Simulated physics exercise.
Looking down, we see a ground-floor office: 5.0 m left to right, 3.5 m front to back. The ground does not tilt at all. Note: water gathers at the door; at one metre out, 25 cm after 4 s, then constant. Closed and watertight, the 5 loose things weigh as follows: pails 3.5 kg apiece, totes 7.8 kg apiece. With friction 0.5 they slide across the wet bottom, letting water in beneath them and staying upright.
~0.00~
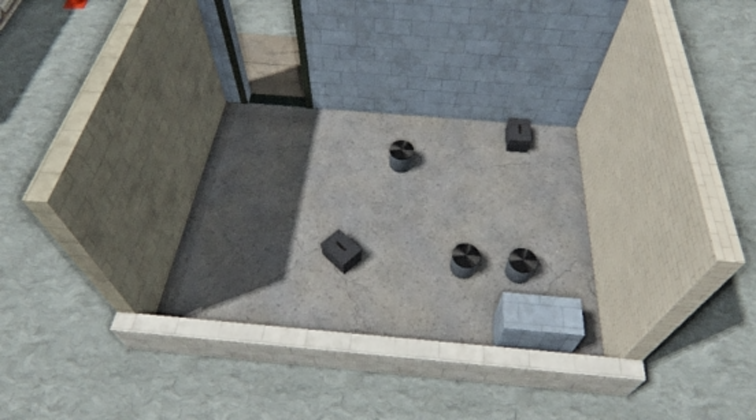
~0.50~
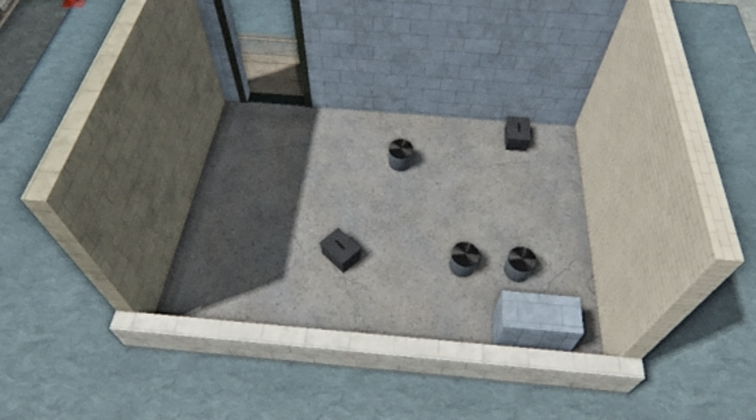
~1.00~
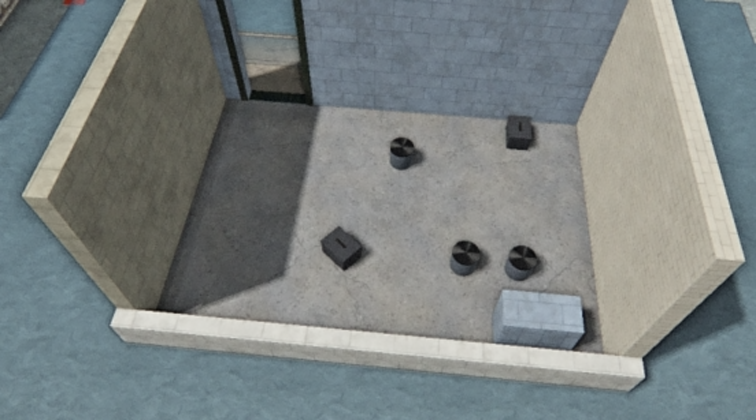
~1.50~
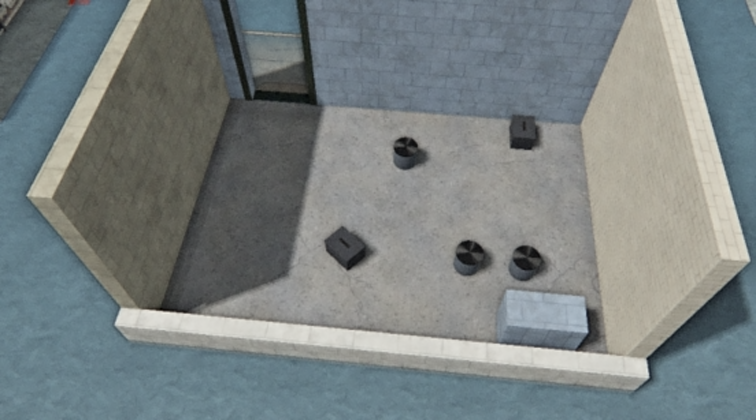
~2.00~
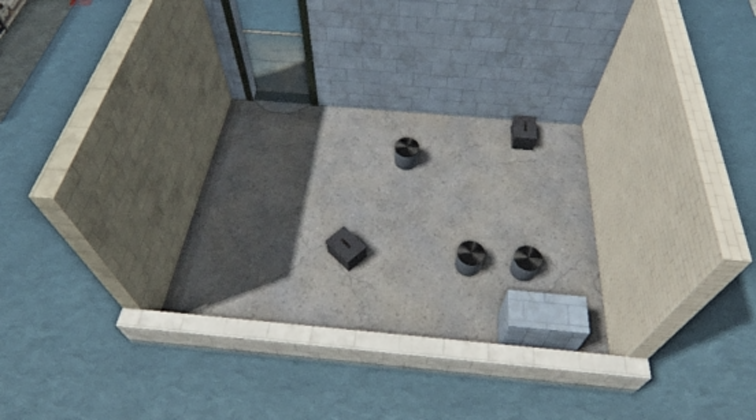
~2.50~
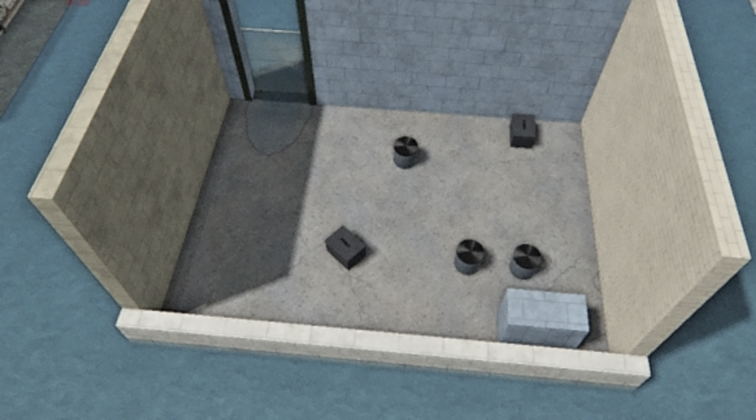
In a small walled room seen from above, bluish water covered the ground outside and then a little began seeping in at the door, while the dark containers and pale block on the floor stayed still.
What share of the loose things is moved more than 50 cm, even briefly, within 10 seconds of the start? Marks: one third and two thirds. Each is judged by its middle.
It will be a medium share, a third through two thirds.
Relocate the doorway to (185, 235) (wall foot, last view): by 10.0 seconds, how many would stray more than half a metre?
Result: 4 of them.
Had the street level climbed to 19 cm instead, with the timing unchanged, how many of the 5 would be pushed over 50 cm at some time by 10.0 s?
Count: 1.
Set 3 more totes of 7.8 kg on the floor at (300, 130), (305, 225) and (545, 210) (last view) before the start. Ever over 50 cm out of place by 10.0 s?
Respectively, higher, higher and lower.
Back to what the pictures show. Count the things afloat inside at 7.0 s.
Of them, 0.
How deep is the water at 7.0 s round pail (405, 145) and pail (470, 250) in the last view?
Around 1 cm and 3 cm.
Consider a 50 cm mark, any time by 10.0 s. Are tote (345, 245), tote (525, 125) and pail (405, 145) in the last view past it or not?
Result, in order: Exceeded / stayed within / stayed within.
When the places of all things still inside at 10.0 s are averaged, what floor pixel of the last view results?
(499, 181).
After 3.5 s 0 of 5 are over 50 cm from their spots; 0 afloat.
After 4.5 s 0 of 5 are over 50 cm from their spots; 0 afloat.
After 7.0 s 0 of 5 are over 50 cm from their spots; 0 afloat.
After 10.0 s 3 of 5 are over 50 cm from their spots, and 3 have been at some point; 3 afloat.
